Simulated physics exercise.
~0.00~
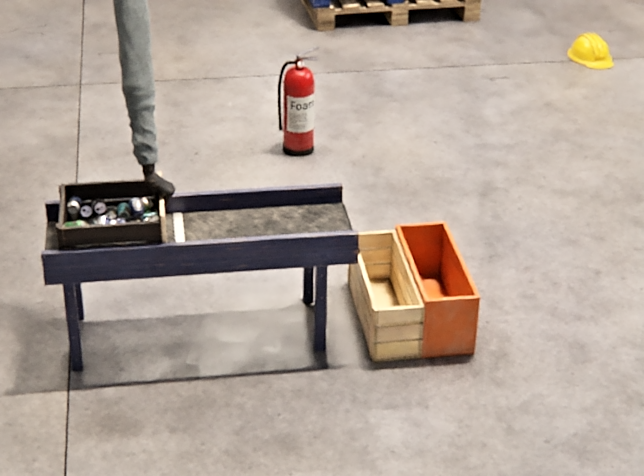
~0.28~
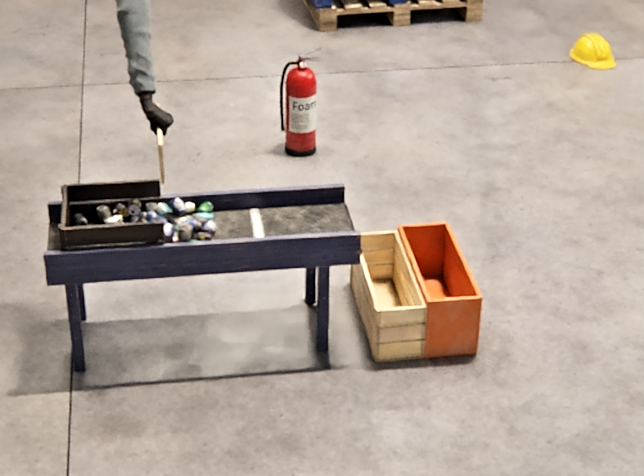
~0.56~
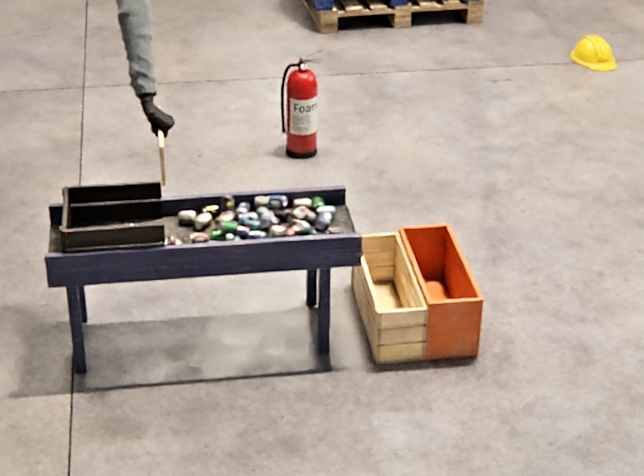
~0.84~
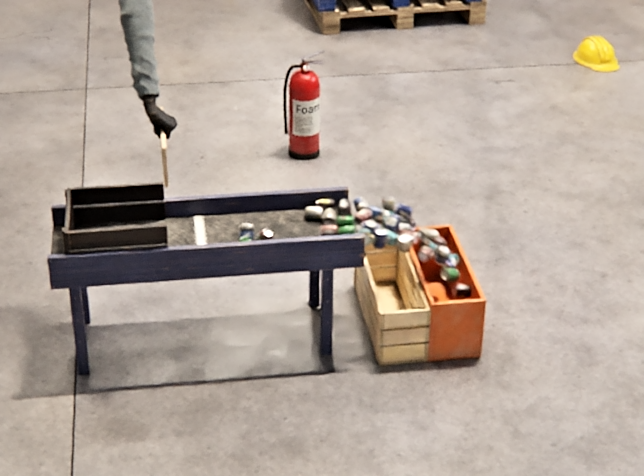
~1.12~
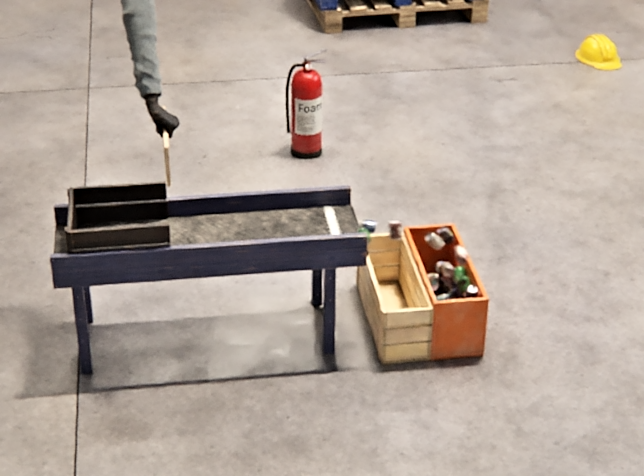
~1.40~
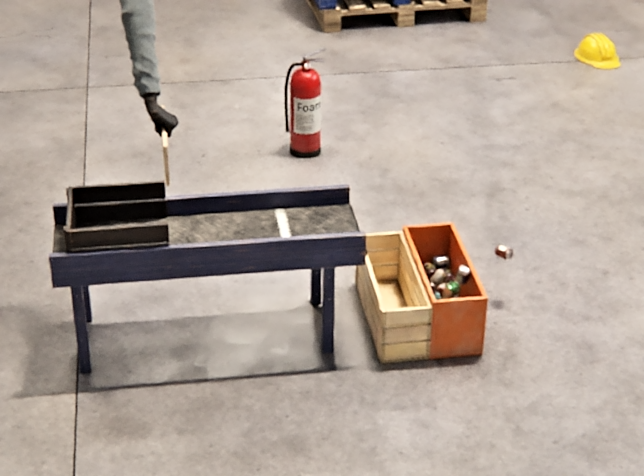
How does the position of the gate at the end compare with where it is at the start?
At the start the gate is lowered at the right side of the black pen, holding the cans in. At the end it is raised above the pen, hanging upright from the gloved hand.
